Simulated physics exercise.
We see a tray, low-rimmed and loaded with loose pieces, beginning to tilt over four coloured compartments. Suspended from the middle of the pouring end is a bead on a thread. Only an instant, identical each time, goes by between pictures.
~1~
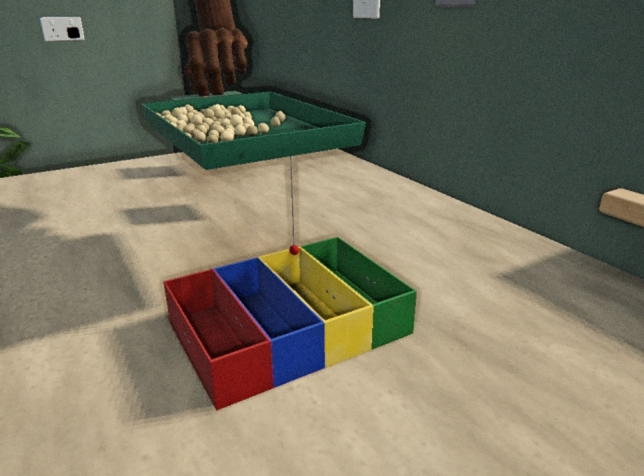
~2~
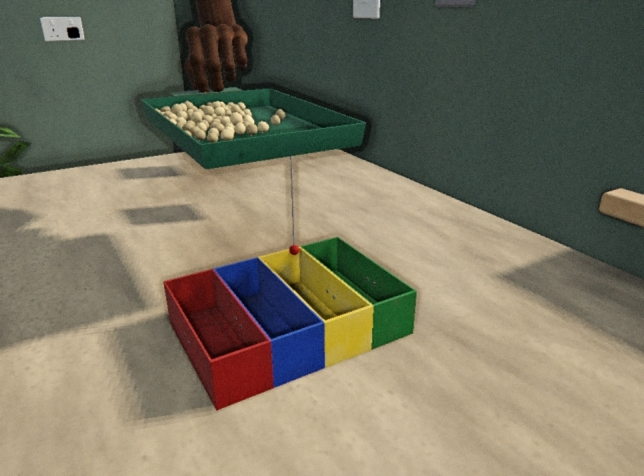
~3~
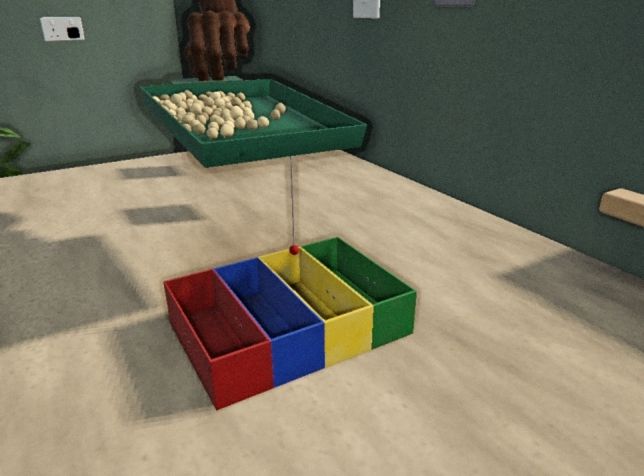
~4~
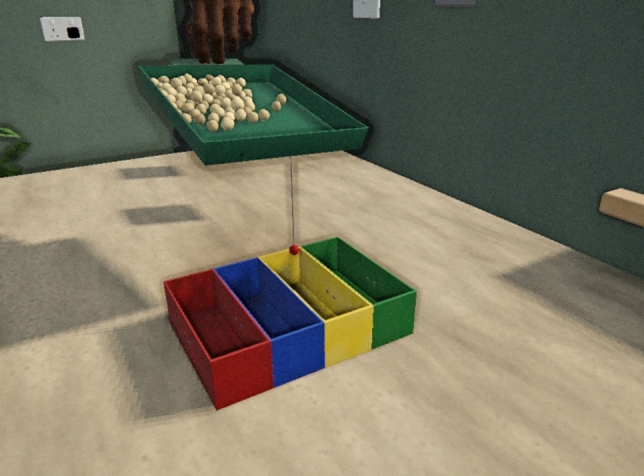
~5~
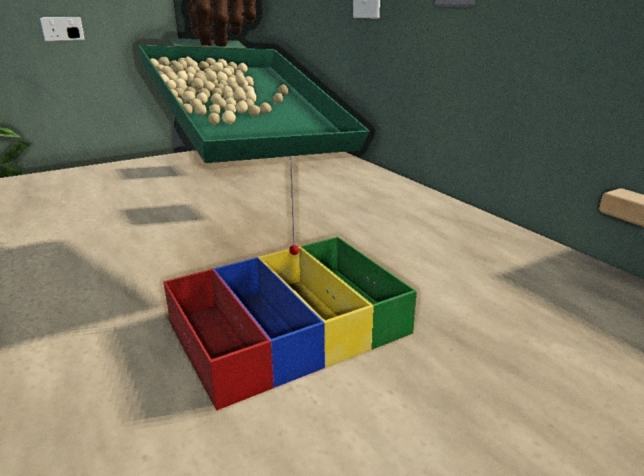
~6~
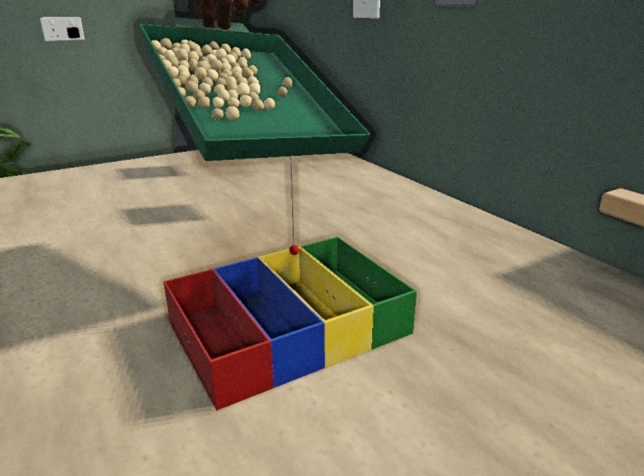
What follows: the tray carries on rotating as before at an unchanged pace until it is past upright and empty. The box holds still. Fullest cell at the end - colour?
Green.
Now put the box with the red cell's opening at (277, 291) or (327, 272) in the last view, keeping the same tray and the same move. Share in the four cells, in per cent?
About 90 and 80 per cent.
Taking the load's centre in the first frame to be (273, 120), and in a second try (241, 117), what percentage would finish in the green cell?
In order, 30 per cent then 50 per cent.
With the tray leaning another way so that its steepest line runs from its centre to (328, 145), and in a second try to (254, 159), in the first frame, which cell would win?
For the first aim it is green, and for the second it is the cell in blue.
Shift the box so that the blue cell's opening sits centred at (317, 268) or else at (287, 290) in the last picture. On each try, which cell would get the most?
In order: The yellow one, green.
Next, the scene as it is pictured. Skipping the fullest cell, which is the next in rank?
The answer is the cell in yellow.
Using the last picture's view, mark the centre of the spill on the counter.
Approximately (421, 305).
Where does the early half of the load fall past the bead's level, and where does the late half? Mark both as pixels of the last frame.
Roughly at (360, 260) first, and then at (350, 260).
Soon, tray tipped steeply; nearly all on the tray; a stray few falling or outside the box.
A while on, tray tipped past a quarter turn; most on the tray; a small part in the green cell; a stray few in the yellow cell; about a quarter falling or outside the box.
Towards the end, tray tipped past a quarter turn; about half in the green cell; about a quarter in the yellow cell; a small part in the blue cell; a stray few in the red cell; about a quarter falling or outside the box.
Finally, tray tipped past a quarter turn; about half in the green cell; about a quarter in the yellow cell; a small part in the blue cell; a stray few in the red cell; about a quarter outside the box.
